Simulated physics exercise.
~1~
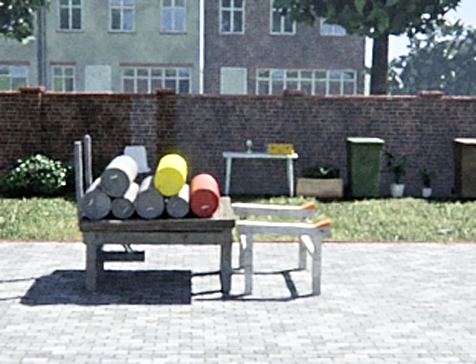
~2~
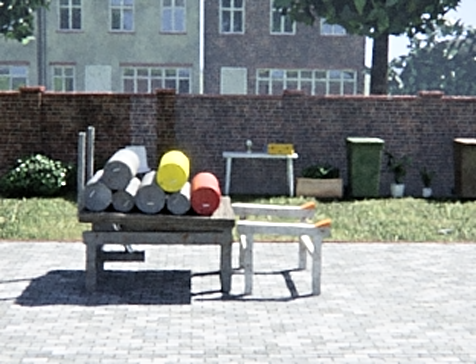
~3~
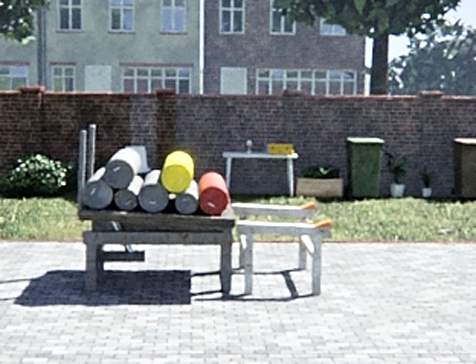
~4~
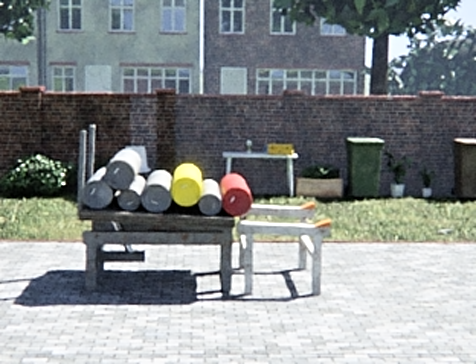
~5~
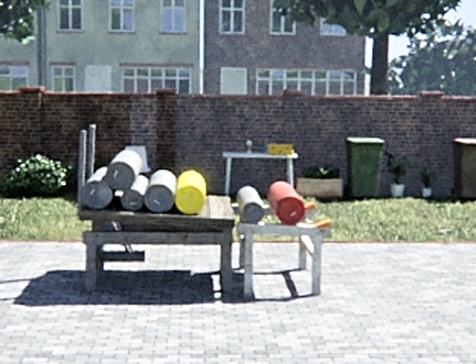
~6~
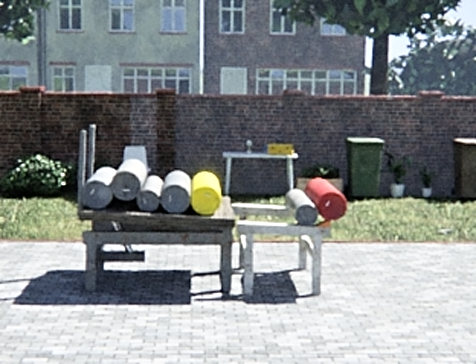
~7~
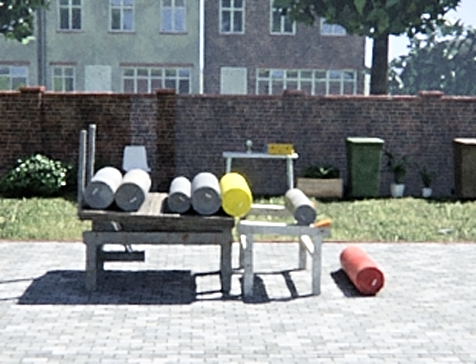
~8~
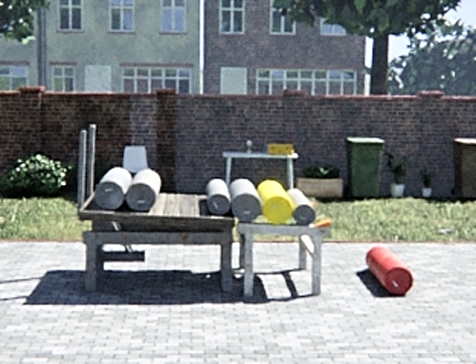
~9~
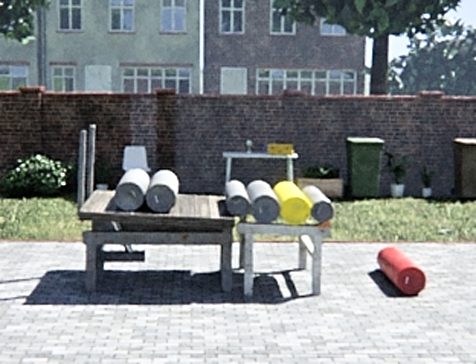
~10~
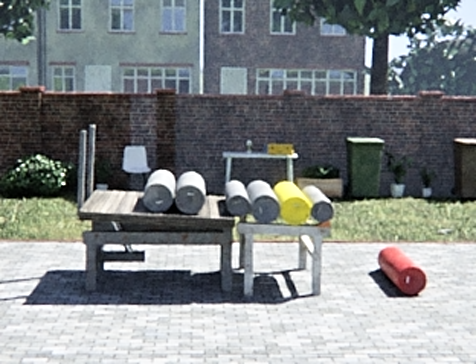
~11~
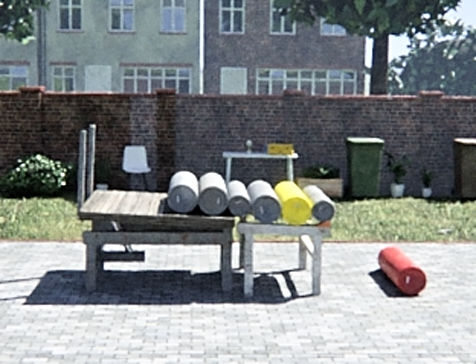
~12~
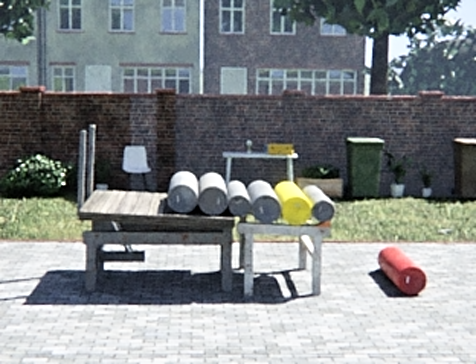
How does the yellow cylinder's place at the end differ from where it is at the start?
At the start the yellow cylinder lies on top of other cylinders on the wooden deck at the left. At the end it rests lower and farther right, on the rack between gray cylinders.
